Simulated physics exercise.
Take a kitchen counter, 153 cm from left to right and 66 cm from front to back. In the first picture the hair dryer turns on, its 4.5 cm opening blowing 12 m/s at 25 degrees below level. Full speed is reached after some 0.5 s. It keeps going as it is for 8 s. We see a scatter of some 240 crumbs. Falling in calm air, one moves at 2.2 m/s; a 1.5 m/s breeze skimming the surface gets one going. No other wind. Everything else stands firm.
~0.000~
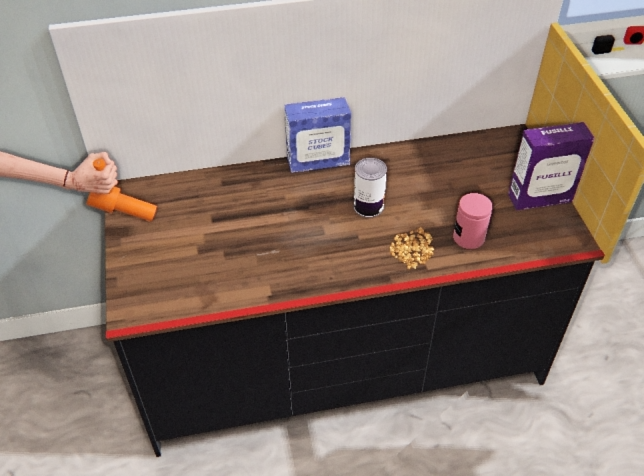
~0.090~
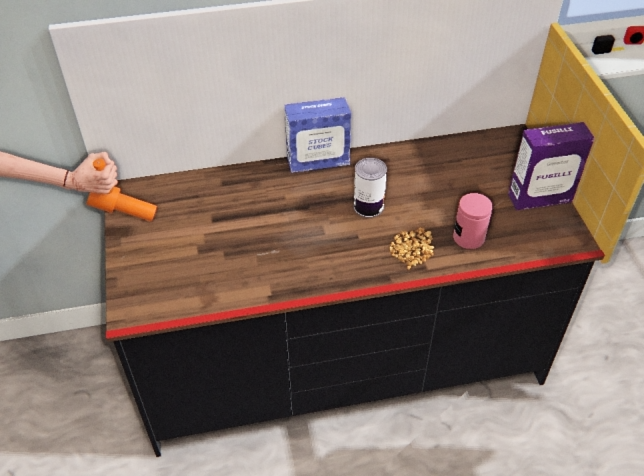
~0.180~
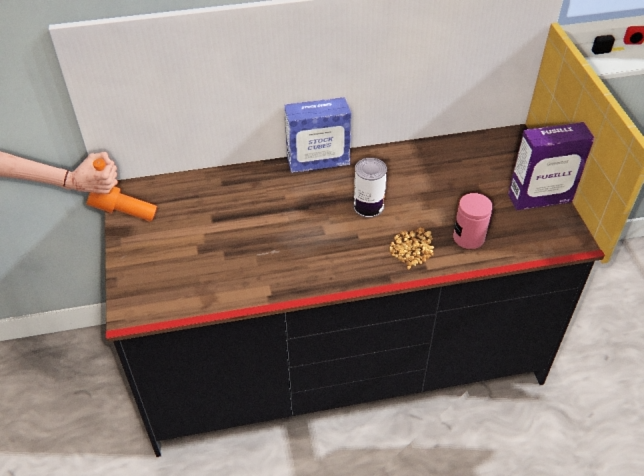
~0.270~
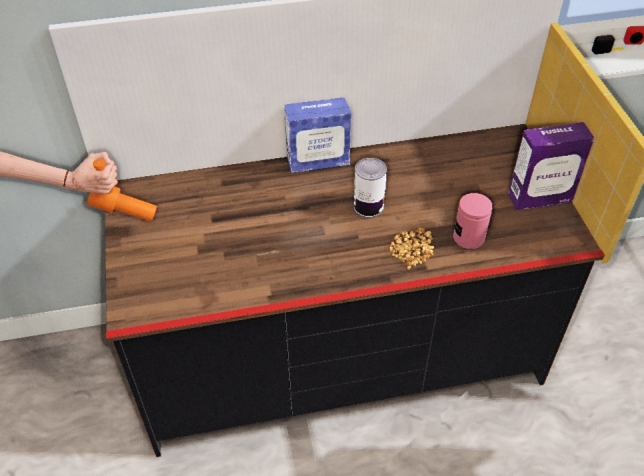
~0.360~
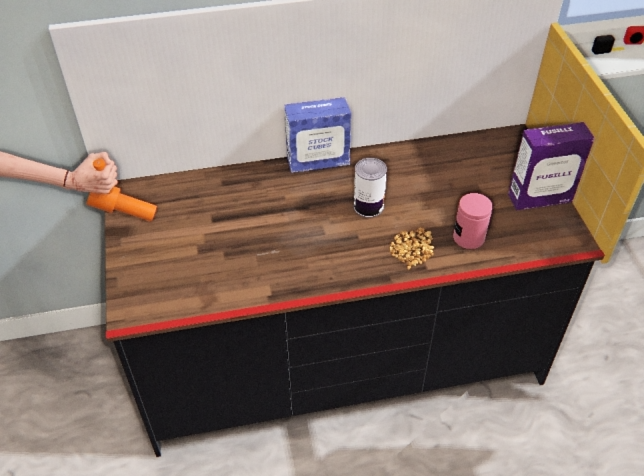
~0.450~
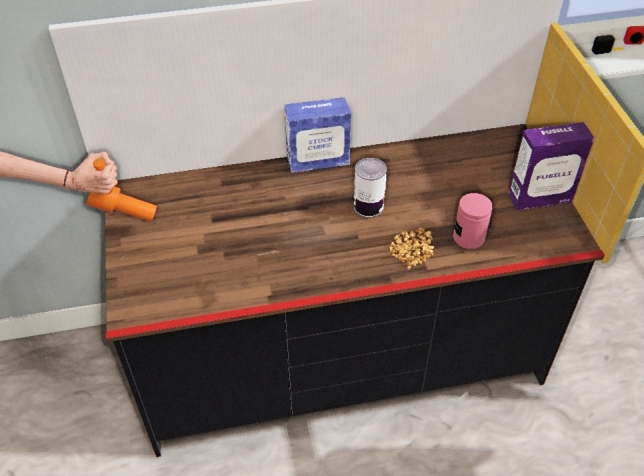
Kitchen counter with a hand holding an orange hair dryer at the left, boxes, tin, pink jar and scattered crumbs staying still.
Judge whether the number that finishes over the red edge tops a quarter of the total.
My money says the one-in-four line is overrun at that edge.
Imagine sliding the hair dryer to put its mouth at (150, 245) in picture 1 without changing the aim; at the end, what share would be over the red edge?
40 per cent.
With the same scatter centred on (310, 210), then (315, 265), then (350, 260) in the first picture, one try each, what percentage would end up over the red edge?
Going through the three spots in order, you'd get 0 percent, 100 percent and 100 percent.
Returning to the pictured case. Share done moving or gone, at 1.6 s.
Some 90 per cent.
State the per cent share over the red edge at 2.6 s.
Near 90 %.
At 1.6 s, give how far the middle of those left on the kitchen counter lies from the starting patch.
Around 35 cm from the start.
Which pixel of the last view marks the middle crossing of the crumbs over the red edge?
(536, 267).
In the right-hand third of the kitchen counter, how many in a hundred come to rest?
Roughly 15 in a hundred.
After 1.6 s, 13 % are on the move or not yet settled, 85 % are over the red edge; the middle of those still in play is near (512, 211).
After 2.6 s, 12 % are on the move or not yet settled, 85 % are over the red edge.
After 4.4 s, 9 % are on the move or not yet settled, 86 % are over the red edge.
After 8.0 s, at the end, 86 % are over the red edge.
